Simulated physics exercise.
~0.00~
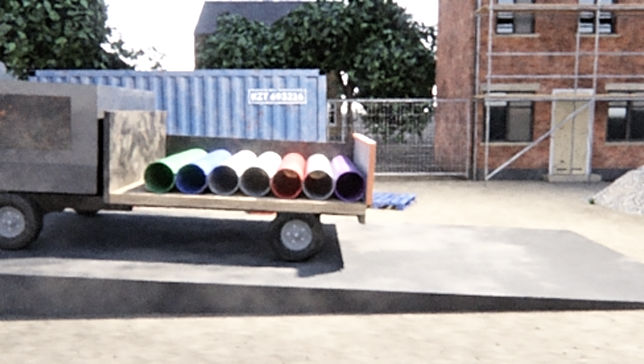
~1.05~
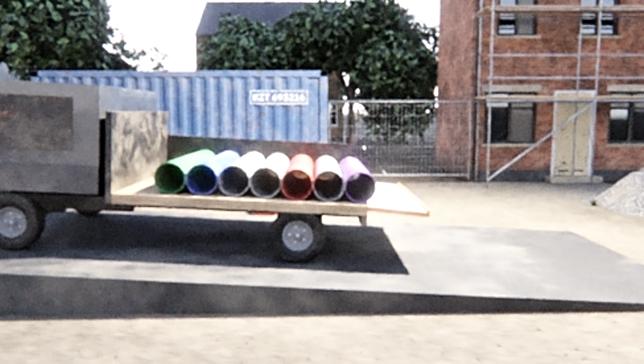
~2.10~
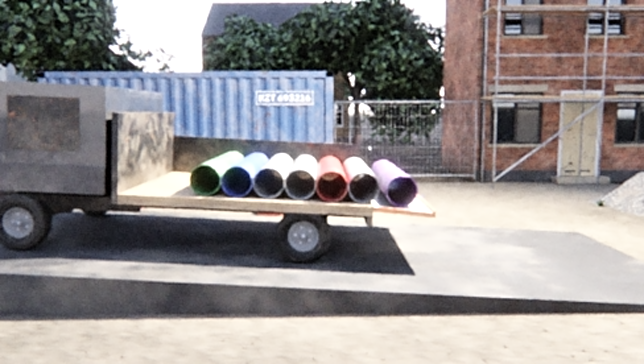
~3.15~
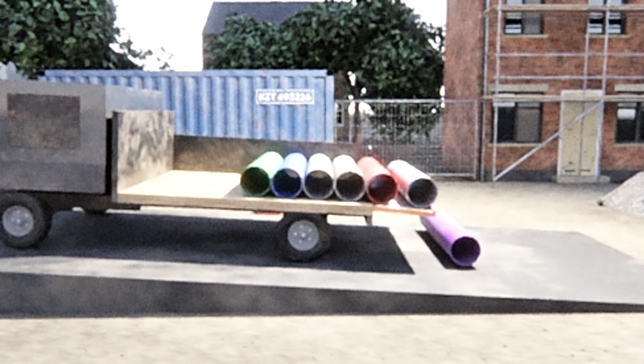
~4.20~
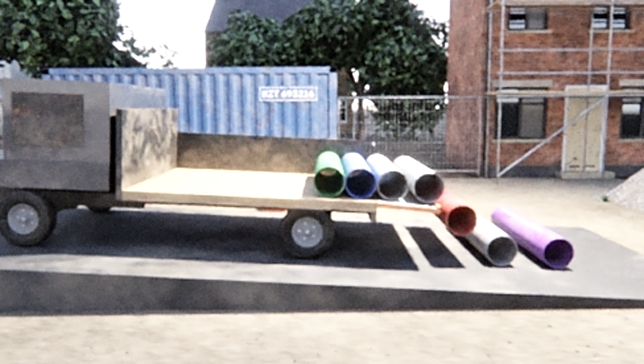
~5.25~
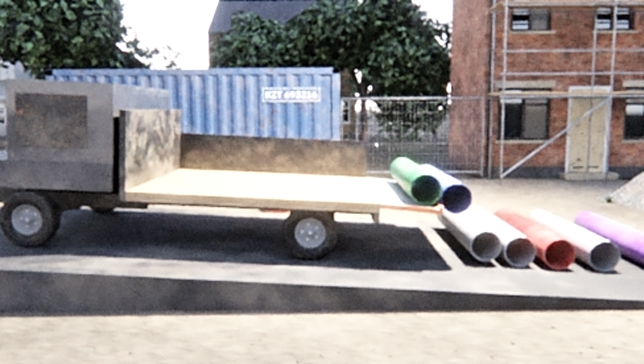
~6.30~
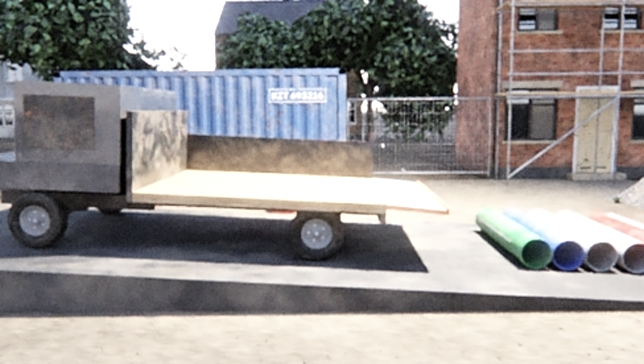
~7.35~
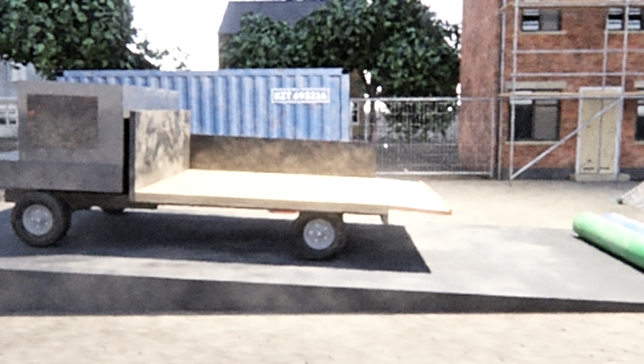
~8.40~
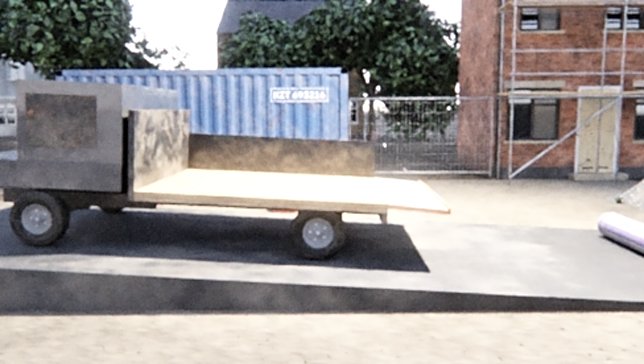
On a paved slope in a yard, with a blue container and a scaffolded brick building behind, a flatbed truck carries a row of seven coloured pipes seen end-on. The tailgate at the right swings down, and the row starts rolling right toward it. Purple, at the front, crosses the lowered gate and drops to the ground first. A grey pipe and the red one follow, then the rest, with green going last. All of them roll away down to the right, leaving the bed empty and only one pale purplish pipe still showing at the right edge.
